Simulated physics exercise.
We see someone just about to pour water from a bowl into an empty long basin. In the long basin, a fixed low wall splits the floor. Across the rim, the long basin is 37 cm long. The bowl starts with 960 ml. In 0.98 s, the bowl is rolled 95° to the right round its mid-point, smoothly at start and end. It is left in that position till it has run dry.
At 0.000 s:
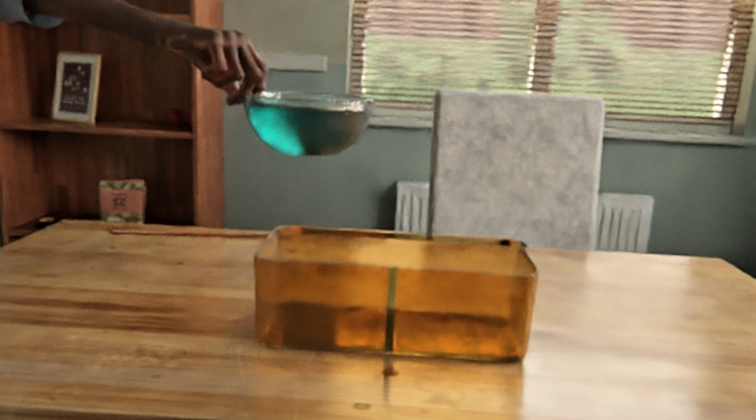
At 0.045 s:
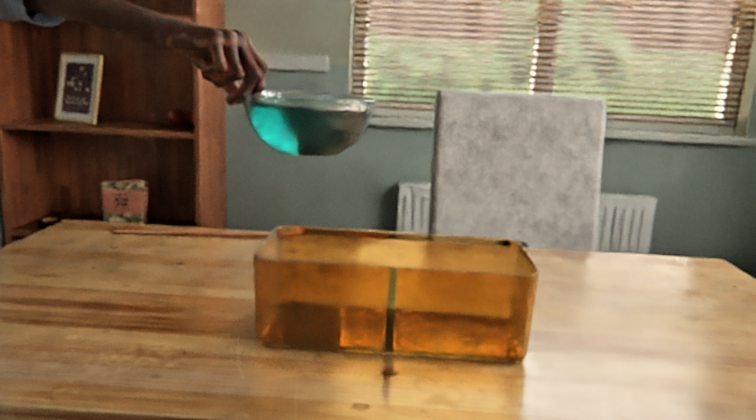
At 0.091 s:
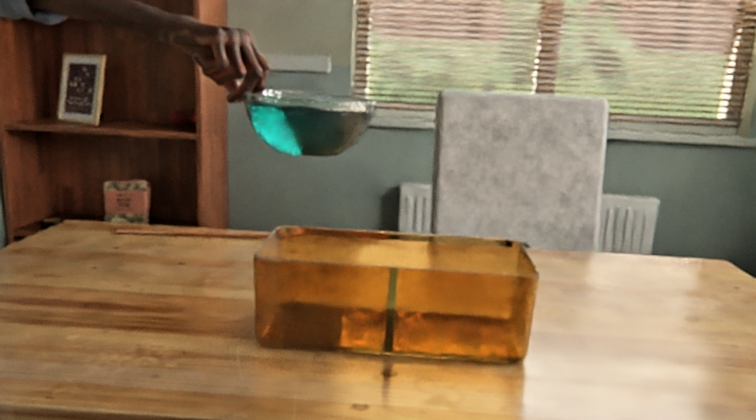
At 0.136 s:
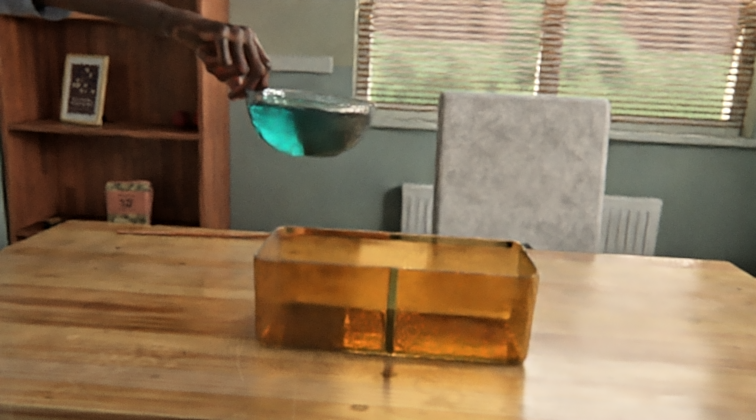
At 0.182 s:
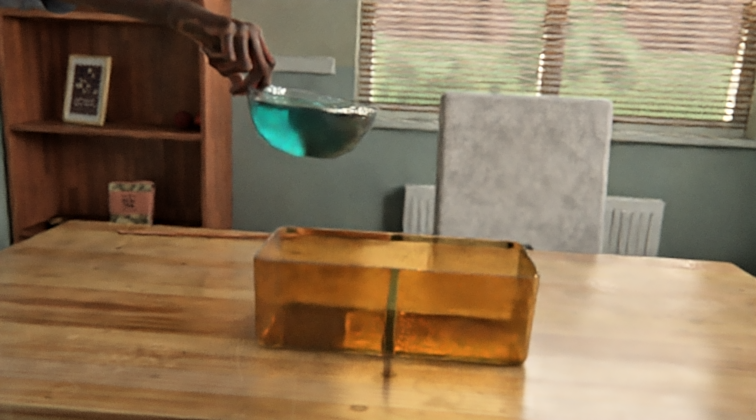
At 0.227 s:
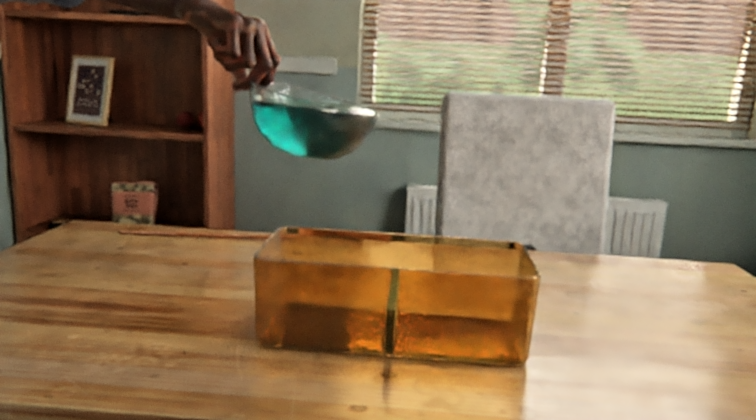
A glass bowl of teal water, held by a hand, tilts slightly to the right.
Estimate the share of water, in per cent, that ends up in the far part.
About 78 per cent.
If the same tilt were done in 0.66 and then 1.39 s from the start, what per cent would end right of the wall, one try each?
Try 1: 70 %; try 2: 80 %.
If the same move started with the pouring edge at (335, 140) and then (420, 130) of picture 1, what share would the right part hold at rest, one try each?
Respectively 10 and 100 %.
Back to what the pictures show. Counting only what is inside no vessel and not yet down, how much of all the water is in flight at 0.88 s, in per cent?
Some 9 per cent.
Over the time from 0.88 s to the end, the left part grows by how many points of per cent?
Some 10 per cent.
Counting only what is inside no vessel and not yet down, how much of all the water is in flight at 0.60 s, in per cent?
At that moment, about 42 percent.
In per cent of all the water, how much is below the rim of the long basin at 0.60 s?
Around 16%.
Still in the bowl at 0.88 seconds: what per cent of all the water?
Around 3 in a hundred is still there.
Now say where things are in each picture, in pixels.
In the first frame, it leans 0°; its right rim is at (374, 101); the water meets the walls at (250, 102) and (371, 109); the long basin's rim runs from (266, 242) to (528, 257); the wall's top is at (393, 288).
In the second frame, it leans 0°; its right rim is at (374, 102); the water meets the walls at (250, 102) and (371, 108).
In the third frame, it leans 2°; its right rim is at (374, 104); the water meets the walls at (250, 101) and (371, 110).
In the fourth frame, it leans 4°; its right rim is at (375, 107); the water meets the walls at (252, 101) and (372, 111).
In the fifth frame, it leans 8°; its right rim is at (376, 111); the water meets the walls at (254, 101) and (374, 113).
In the sixth frame, it leans 12°; its right rim is at (378, 116); the water meets the walls at (256, 101) and (376, 114).
By 0.60 s the tilt is 64° and 41 per cent is still to pour, 2 is left of the wall and 15 right of it.
By 0.88 s the tilt is 93° and 3 per cent is still to pour, 11 is left of the wall and 77 right of it.
By 1.17 s the tilt is 95° and 0 per cent is still to pour, 21 is left of the wall and 78 right of it.
By 1.48 s the tilt is 95° and 0 per cent is still to pour, 21 is left of the wall and 78 right of it.
At rest 21 per cent lies left of the wall, 78 right of it and 1 outside.
